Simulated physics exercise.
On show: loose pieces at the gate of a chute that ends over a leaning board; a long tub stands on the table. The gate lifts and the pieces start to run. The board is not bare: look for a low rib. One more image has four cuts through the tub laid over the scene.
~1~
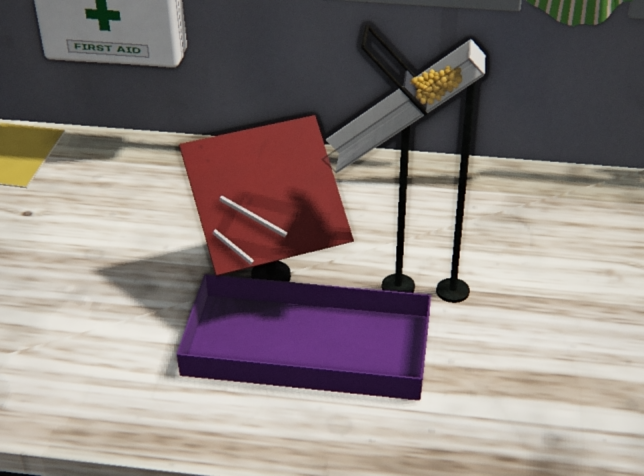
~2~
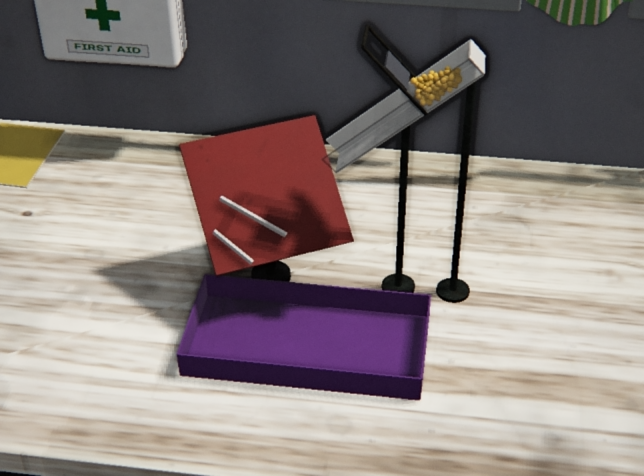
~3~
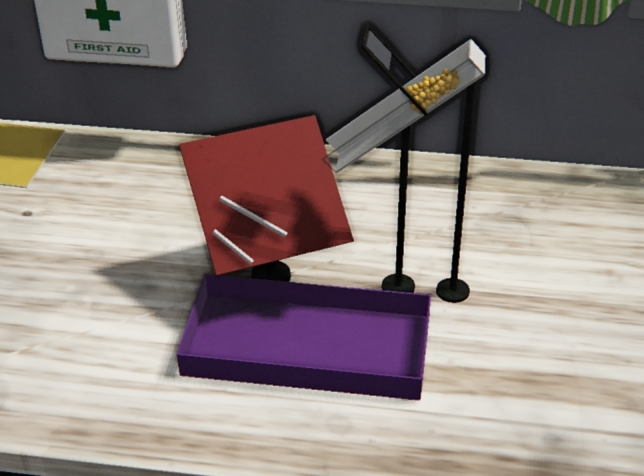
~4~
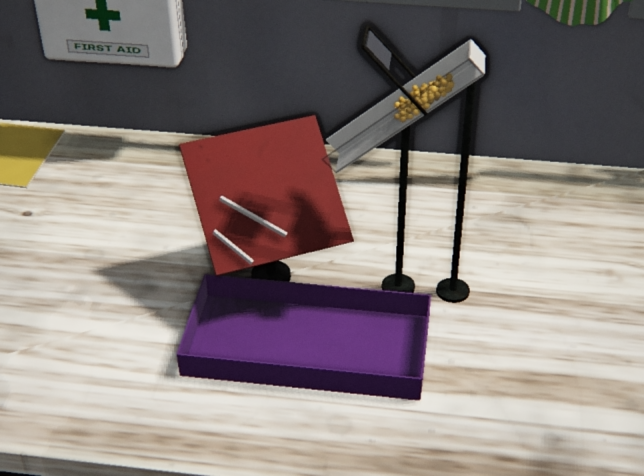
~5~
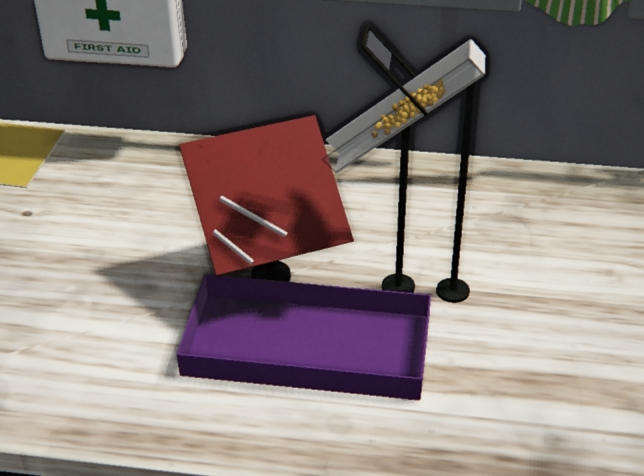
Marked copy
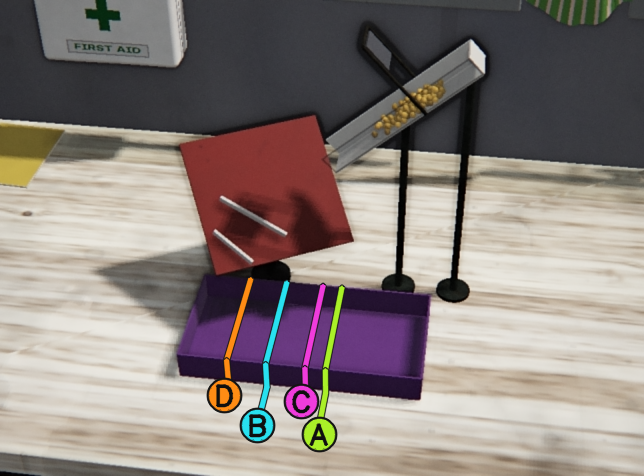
A red board leans above a purple tub as yellow pieces slide down a grey chute.
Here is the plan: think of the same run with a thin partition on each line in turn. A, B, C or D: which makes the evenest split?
C works best here.
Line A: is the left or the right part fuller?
The left side.
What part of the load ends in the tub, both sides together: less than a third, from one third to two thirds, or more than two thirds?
It is more than two thirds.
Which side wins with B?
The right side.
On the marked copy, line A crosses the front rim at (325, 369); line B crosses the front rim at (265, 363); line C crosses the front rim at (305, 367); line D crosses the front rim at (226, 359).
With A, of what is caught, nearly all on the left of the divider, a small part on the right.
With B, of what is caught, a small part on the left of the divider, nearly all on the right.
With C, of what is caught, about two thirds on the left of the divider, about a third on the right.
With D, of what is caught, none on the left of the divider, all on the right.
